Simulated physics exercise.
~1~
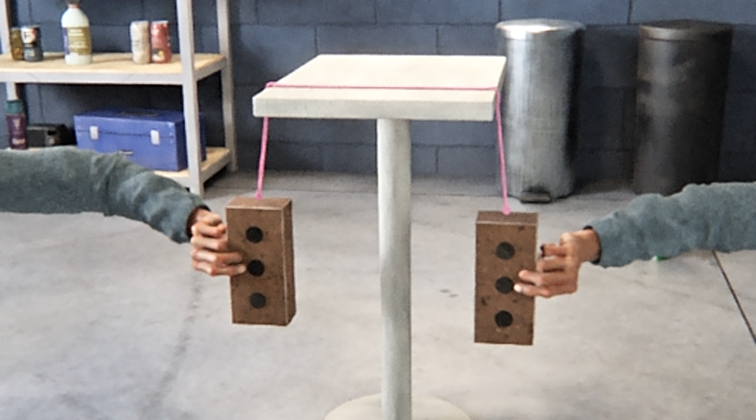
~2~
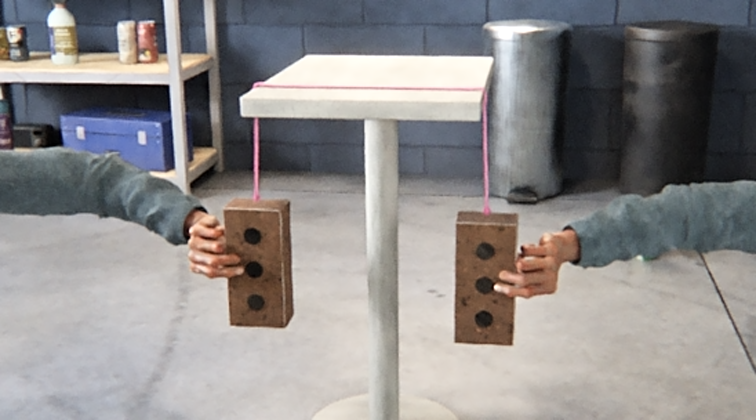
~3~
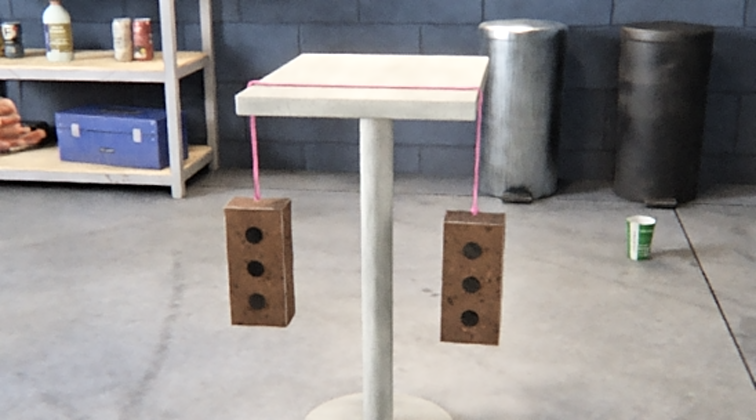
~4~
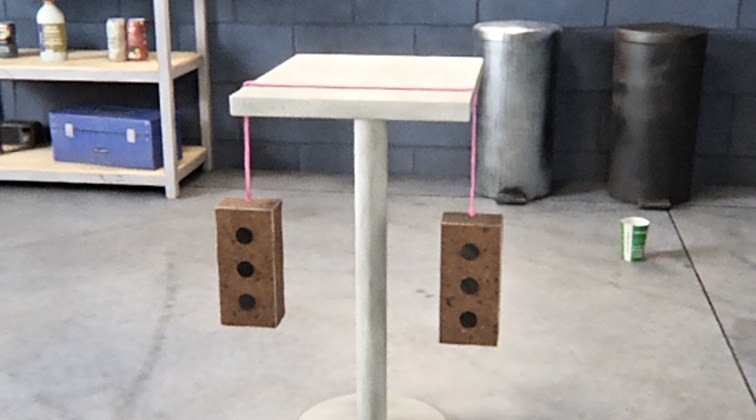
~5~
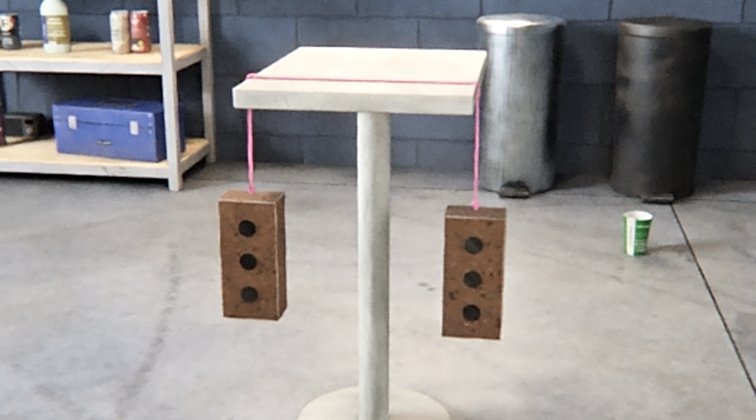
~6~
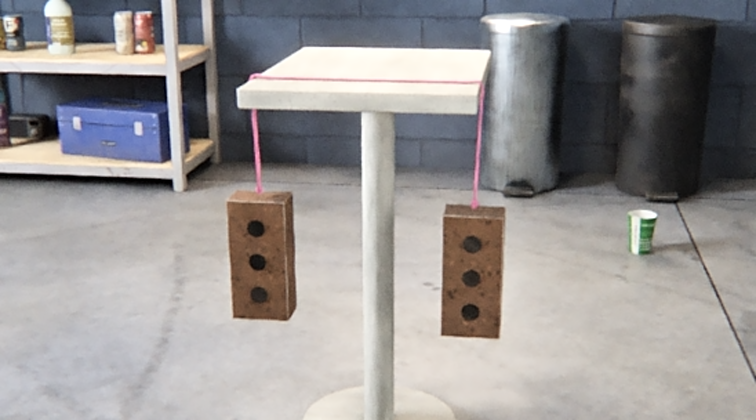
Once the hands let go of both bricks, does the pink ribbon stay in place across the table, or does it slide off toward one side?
The ribbon stays in place across the table, with a brick still hanging from each end.
Two hands steadied a pair of brown bricks tied to the ends of a pink ribbon draped over a small pale table, then let go and drew back. The bricks stayed hanging, one on each side, and the ribbon didn't slide.
